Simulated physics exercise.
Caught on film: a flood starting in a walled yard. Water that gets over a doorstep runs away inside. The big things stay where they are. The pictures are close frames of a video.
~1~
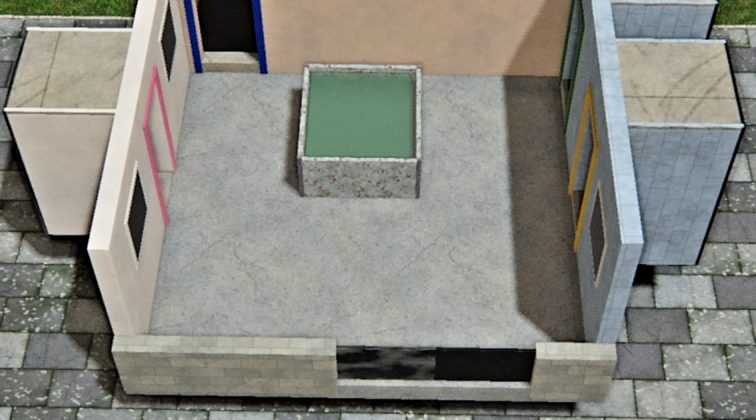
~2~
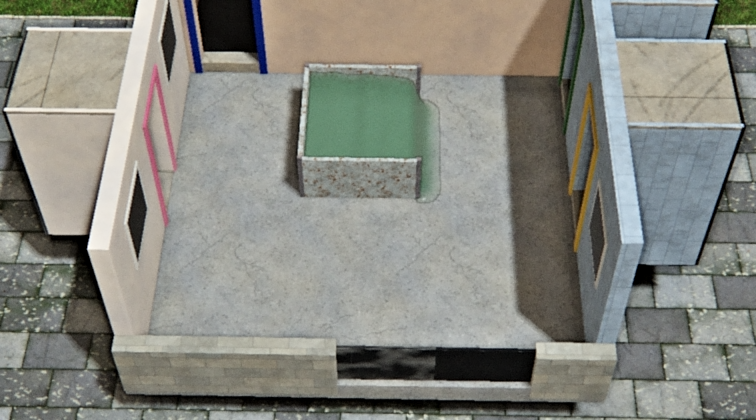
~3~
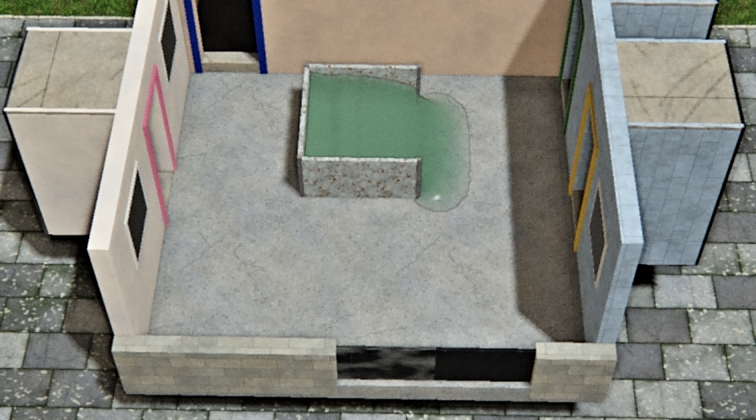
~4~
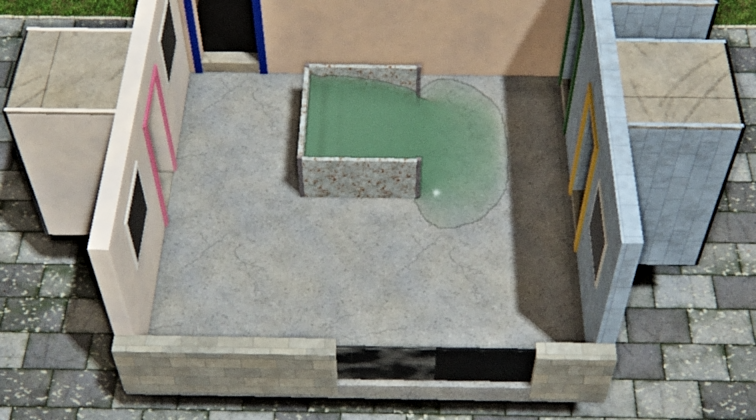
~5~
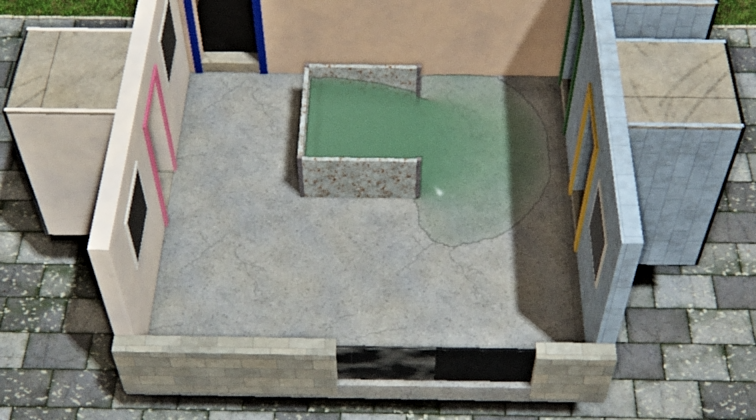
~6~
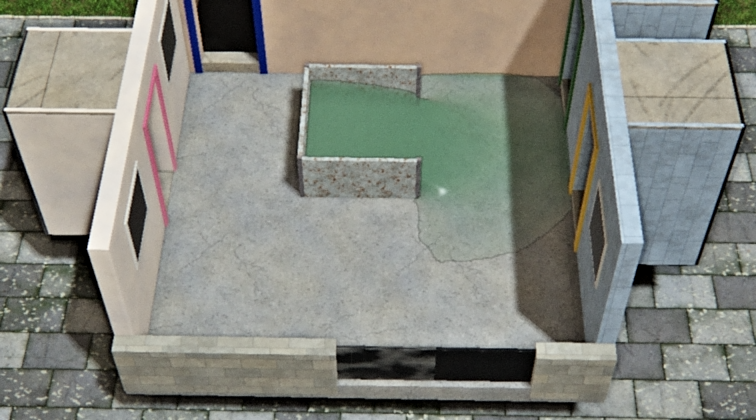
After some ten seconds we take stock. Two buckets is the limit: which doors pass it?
In the end: The yellow door takes more than that; the pink door takes more than that; the blue door stays under that; the green door takes more than that.
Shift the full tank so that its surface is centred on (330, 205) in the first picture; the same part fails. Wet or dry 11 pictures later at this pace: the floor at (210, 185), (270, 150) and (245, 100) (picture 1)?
One after the other: Not flooded, dry, dry.
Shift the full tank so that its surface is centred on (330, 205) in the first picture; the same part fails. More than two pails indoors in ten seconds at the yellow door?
My reading: Yellow lets more in.
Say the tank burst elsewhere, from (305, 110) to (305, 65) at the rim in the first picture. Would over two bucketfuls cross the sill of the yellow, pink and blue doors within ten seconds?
Yellow door keeps below it, pink door is over, blue door is over.
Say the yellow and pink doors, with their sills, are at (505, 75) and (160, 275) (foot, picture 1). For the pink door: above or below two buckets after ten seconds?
In short: The pink door takes more.
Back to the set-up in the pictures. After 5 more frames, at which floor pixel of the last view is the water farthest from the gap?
Close to (581, 314).
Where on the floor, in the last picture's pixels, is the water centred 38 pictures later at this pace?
At about (395, 222).
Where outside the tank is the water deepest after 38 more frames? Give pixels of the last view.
At about (144, 366).
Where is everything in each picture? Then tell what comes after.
The open tank at (361, 115) is whole and still, in the first frame.
The front is at (420, 200), out from the gap at (416, 139), in the second frame.
The front is at (441, 207), out from the gap at (416, 140), in the third frame.
Water pours out at (416, 142) and has run to (479, 214), in the fourth frame.
The front is at (543, 179), out from the gap at (416, 142), in the fifth frame.
Water pours out at (416, 142) and has run to (570, 202), in the sixth frame.
A moment on, water covers 30 % of the floor; the yellow door over two buckets in, the pink door not reached, the blue door not reached, the green door over two buckets in.
Next, water covers 30 % of the floor; the yellow door over two buckets in, the pink door not reached, the blue door not reached, the green door far over two buckets in.
Then, water covers 45 % of the floor; the yellow door far over two buckets in, the pink door not reached, the blue door not reached, the green door far over two buckets in.
Later, water covers 85 % of the floor; the yellow door far over two buckets in, the pink door wet at the sill, nothing in, the blue door wet at the sill, nothing in, the green door far over two buckets in.
In the end, water covers 100 % of the floor; the yellow door far over two buckets in, the pink door over two buckets in, the blue door wet at the sill, nothing in, the green door far over two buckets in.
